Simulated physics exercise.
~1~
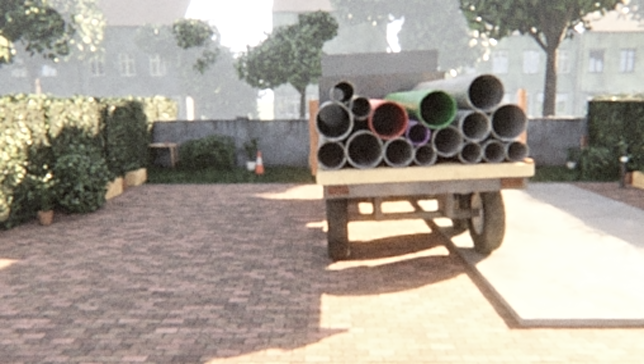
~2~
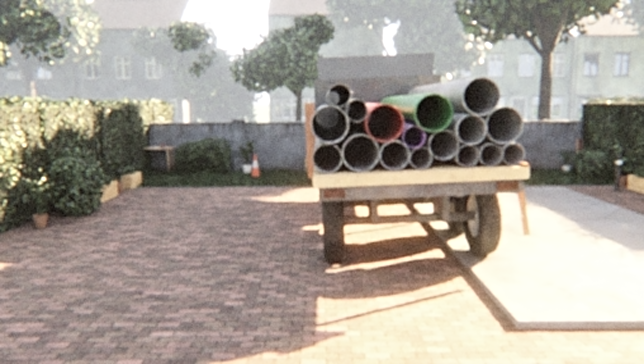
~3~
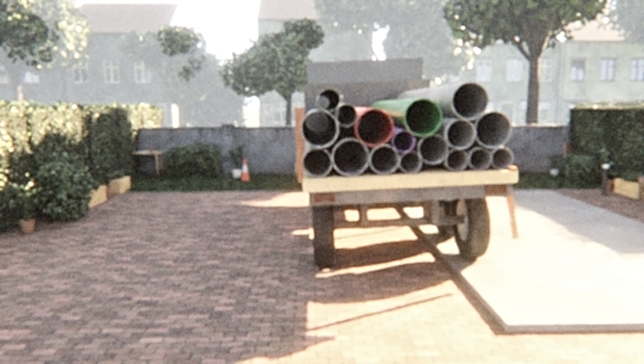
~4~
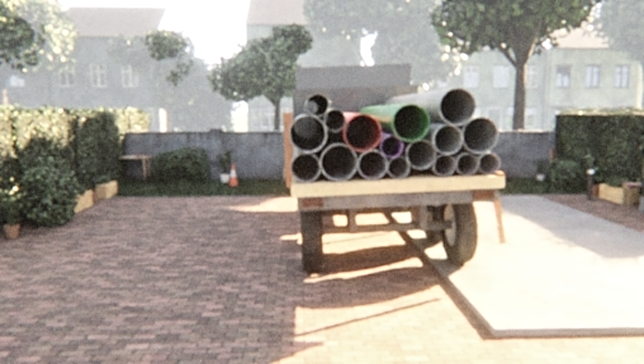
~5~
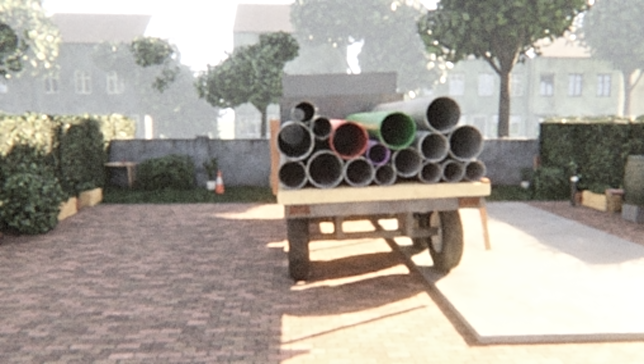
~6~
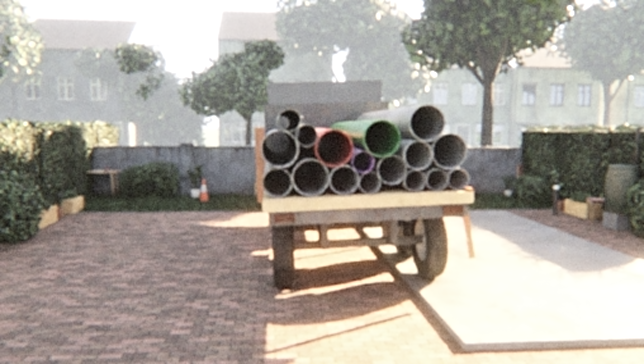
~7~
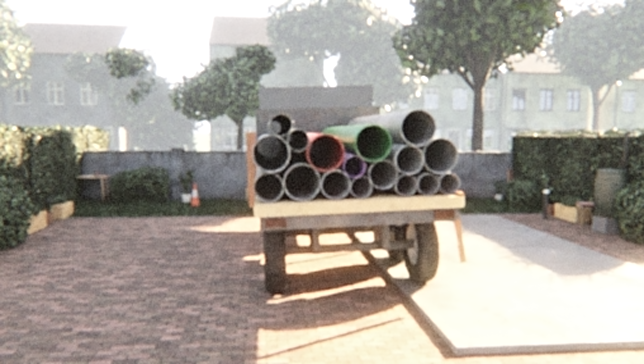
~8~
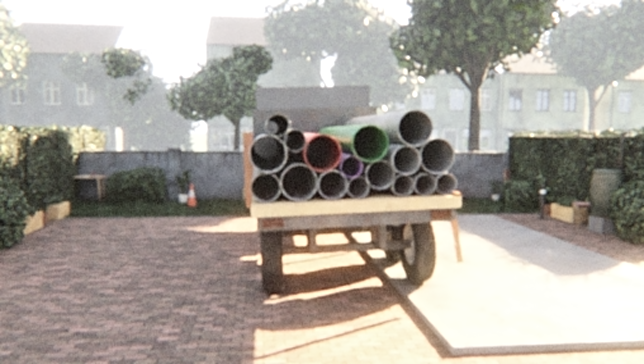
A flatbed lorry stands at rest in a sunlit, brick-paved yard, seen from behind, with hedges on both sides and a low wall, trees and pale houses beyond. Its deck carries a stack of hollow pipes, mostly grey, with a red one left of centre, a green one to the right of it and a purple one lower down between them. Early on, the posts on the right side swing down quickly and hang below the deck edge. The view pans slightly right, so the lorry shifts left. The pipes stay stacked, and none has fallen at the end.
